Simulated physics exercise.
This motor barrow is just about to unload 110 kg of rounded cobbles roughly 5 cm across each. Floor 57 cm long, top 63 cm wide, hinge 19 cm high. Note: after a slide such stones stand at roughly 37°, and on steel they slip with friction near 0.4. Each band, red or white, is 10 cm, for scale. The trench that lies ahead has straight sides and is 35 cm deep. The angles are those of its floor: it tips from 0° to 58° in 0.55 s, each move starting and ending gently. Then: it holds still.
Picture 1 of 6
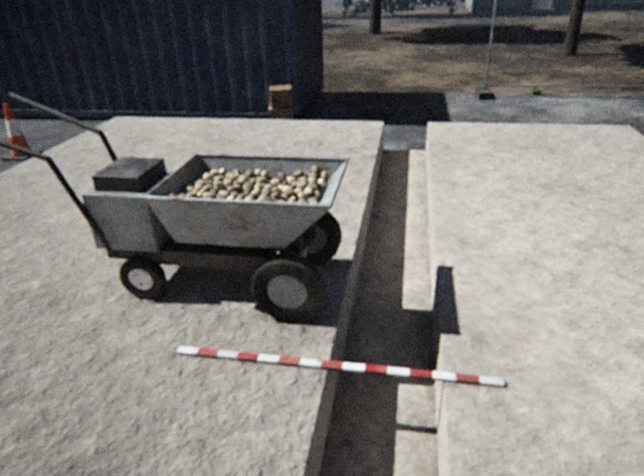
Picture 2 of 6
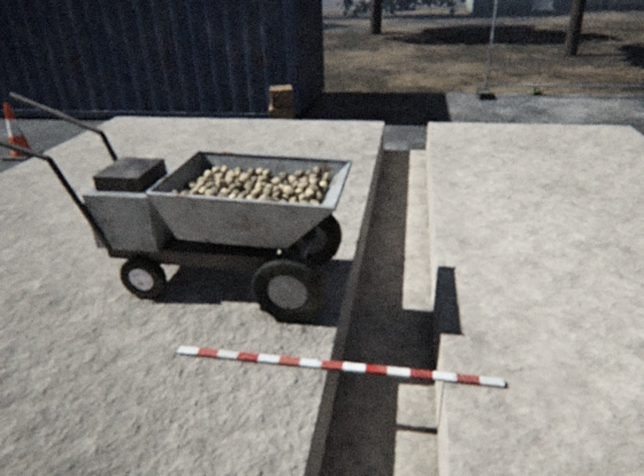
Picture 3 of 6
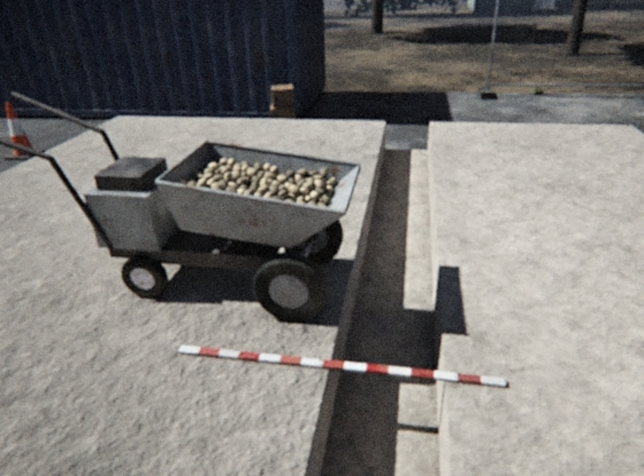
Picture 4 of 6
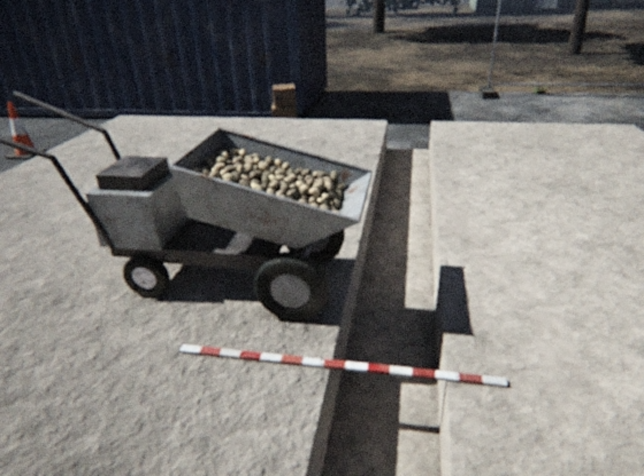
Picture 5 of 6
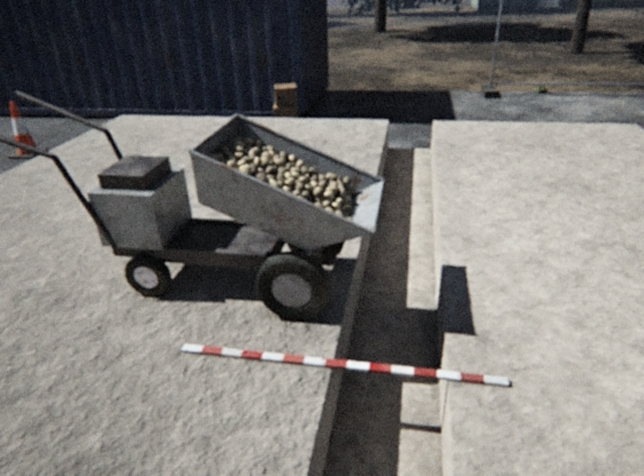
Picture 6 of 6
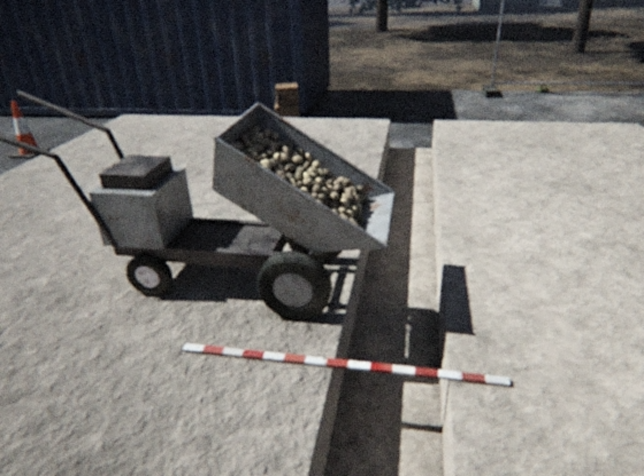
The grey skip on a small motor barrow, loaded with rounded cobbles, slowly tilted forward to the right, its back end rising steeply beside a straight trench while the wheels stayed still.
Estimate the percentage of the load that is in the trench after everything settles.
Roughly 54 per cent of the load.
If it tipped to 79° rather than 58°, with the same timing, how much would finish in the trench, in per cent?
Roughly 60%.
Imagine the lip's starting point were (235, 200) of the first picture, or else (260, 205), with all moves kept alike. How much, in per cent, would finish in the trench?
Around 75 and then 95 percent.
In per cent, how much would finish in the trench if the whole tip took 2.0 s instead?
I'd put it at roughly 80 per cent.
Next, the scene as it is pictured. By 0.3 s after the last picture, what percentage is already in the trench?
About 5%.
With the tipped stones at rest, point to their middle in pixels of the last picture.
Their centre sits close to (437, 328).
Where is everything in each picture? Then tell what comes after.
In the first frame, lip at (331, 206), floor tilted 0°, highest stones at (289, 182).
In the second frame, lip at (335, 208), floor tilted 2°, highest stones at (247, 180).
In the third frame, lip at (346, 213), floor tilted 7°, highest stones at (219, 172).
In the fourth frame, the skip is at 15°, its lip at (359, 222); the top of the load is at (220, 160).
In the fifth frame, lip at (374, 233), floor tilted 23°, highest stones at (234, 146).
In the sixth frame, lip at (386, 247), floor tilted 33°, highest stones at (253, 137).
Then, 0.1 s after the last picture the floor is at 49°, 100 % in the skip; the foremost stones are at (377, 237).
Then, 0.3 s after the last picture the floor is at 58°, 93 % in the skip, 7 % in the trench; the foremost stones are at (436, 271).
Then, 0.7 s after the last picture the floor is at 58°, 40 % in the skip, 23 % in the trench, 37 % past the trench; the foremost stones are at (547, 310).
Then, 2.7 s after the last picture the floor is at 58°, 5 % in the skip, 54 % in the trench, 41 % past the trench; the foremost stones are past the picture's edge.
